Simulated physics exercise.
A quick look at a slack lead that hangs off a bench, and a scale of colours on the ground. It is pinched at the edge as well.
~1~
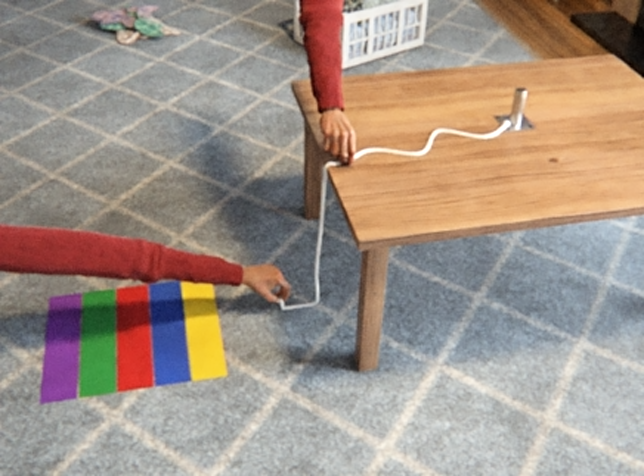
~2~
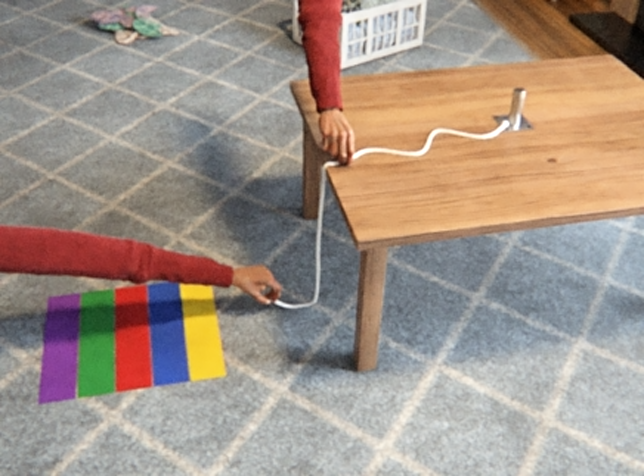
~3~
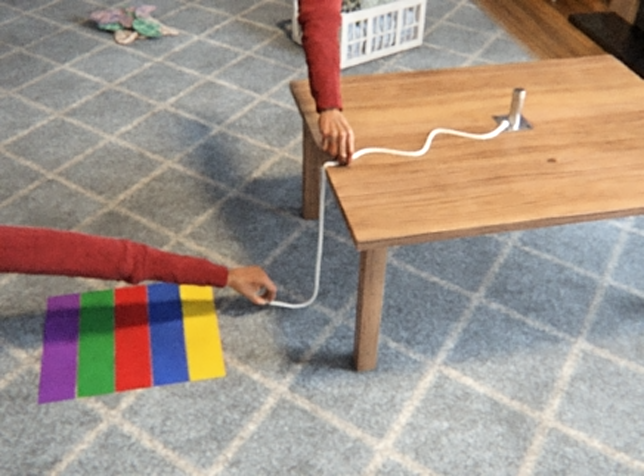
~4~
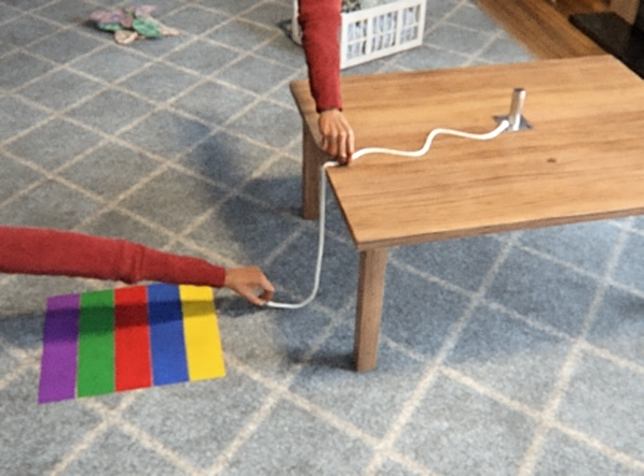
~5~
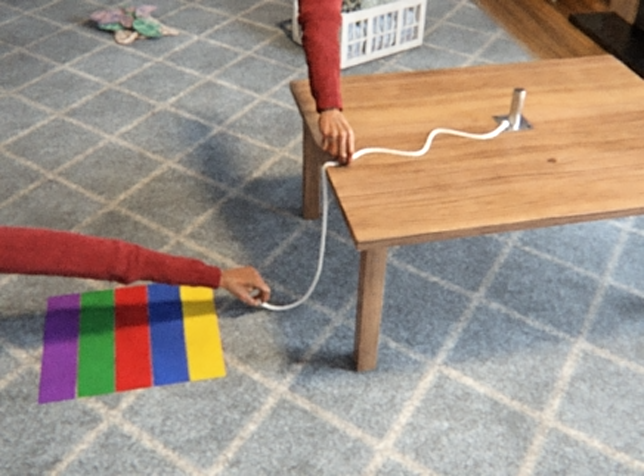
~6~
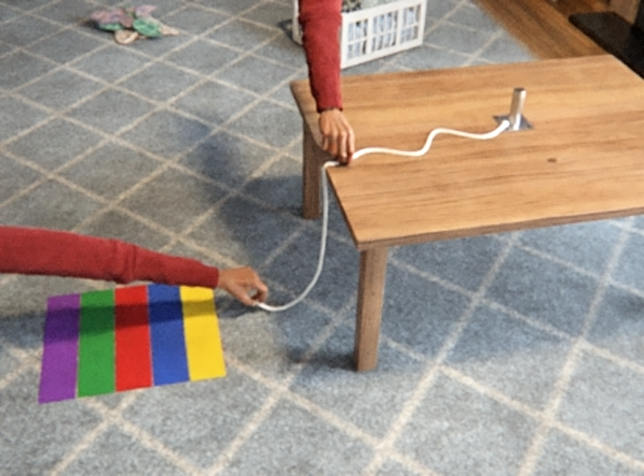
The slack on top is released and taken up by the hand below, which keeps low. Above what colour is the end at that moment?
It gets as far as the red strip.
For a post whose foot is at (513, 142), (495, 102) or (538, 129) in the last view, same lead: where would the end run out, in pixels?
About (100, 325), (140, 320) and (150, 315).
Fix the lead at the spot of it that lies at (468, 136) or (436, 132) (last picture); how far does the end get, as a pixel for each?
Near (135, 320) and (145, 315).
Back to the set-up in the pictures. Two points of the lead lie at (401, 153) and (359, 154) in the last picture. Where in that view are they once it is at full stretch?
They go to (369, 152) and to (328, 161).
Soon after, end near (196, 310); over yellow.
Then, end near (153, 316); over blue.
At full stretch, end near (127, 320); over red. The red one.
